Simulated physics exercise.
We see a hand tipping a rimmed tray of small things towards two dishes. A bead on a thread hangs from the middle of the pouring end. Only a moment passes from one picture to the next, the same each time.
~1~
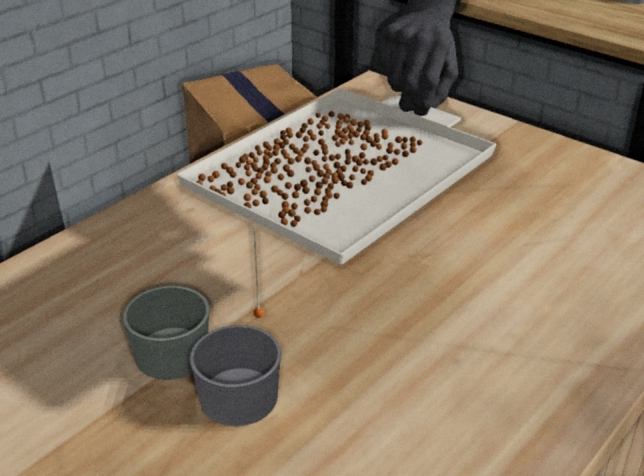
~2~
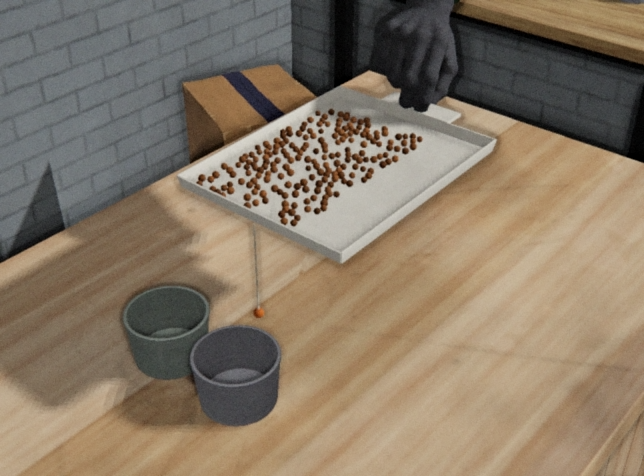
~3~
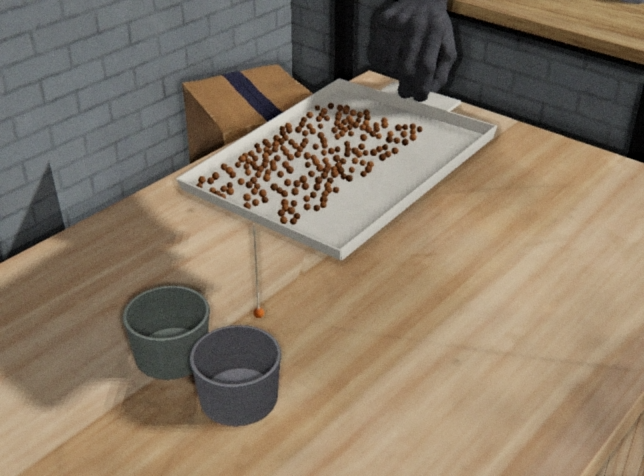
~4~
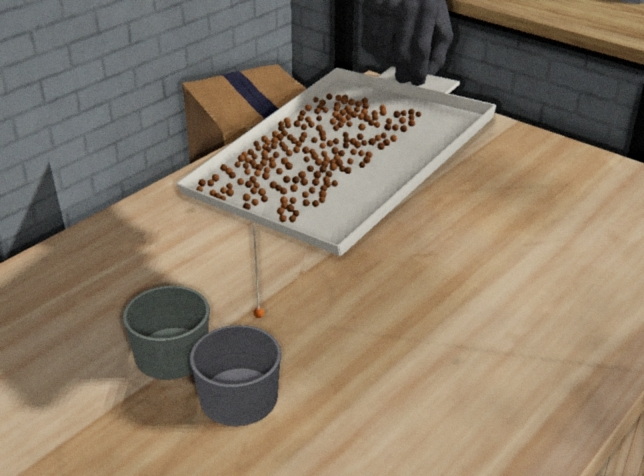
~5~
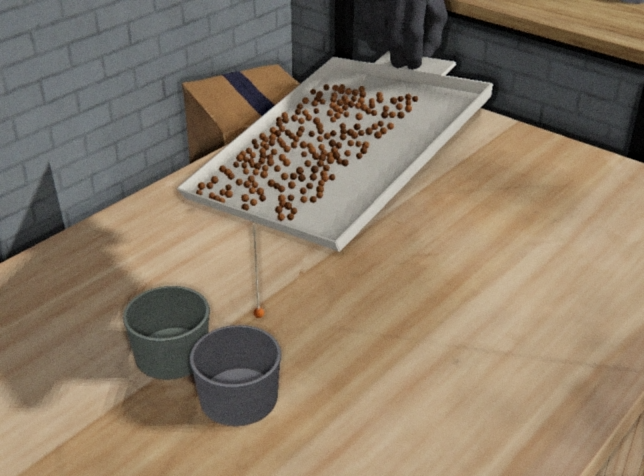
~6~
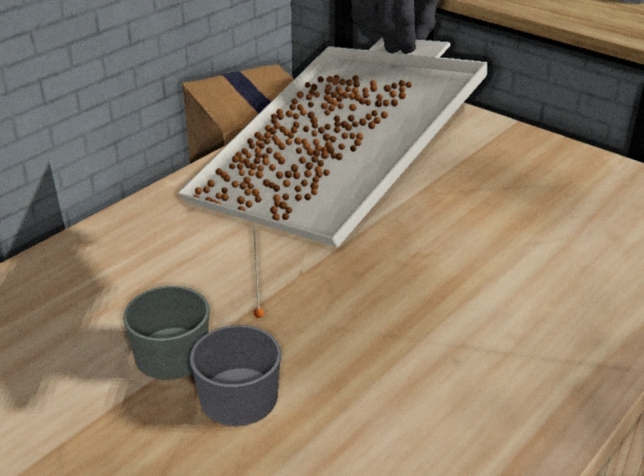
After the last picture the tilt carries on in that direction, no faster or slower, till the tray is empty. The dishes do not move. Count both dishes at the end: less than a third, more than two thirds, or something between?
The two hold less than a third of the load.
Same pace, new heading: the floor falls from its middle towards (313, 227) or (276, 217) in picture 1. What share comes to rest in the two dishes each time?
About 10 and 70 per cent.
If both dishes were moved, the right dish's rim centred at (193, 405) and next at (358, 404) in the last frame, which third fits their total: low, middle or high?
At the first place under a third, at the second under a third.
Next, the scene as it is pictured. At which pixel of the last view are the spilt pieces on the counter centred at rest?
Roughly at (211, 323).
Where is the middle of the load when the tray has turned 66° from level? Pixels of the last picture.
Around (224, 176).
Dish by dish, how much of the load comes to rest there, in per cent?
Left dish: 10 %, right dish: 0 %.
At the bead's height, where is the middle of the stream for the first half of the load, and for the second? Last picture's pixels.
Around (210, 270) and then (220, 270).
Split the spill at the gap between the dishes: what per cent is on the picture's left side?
Near 30 %.
Shortly afterwards, tray tipped steeply; all but a few on the tray; only a few in the left dish; only a few outside both; a little in the air.
Next, tray tipped past a quarter turn; near half on the tray; a little in the left dish; a little outside both; near a quarter in the air.
Some moments later, tray tipped past a quarter turn; only a few in the right dish; a little in the left dish; the bulk outside both.
In the end, tray tipped past a quarter turn; only a few in the right dish; a little in the left dish; the bulk outside both.
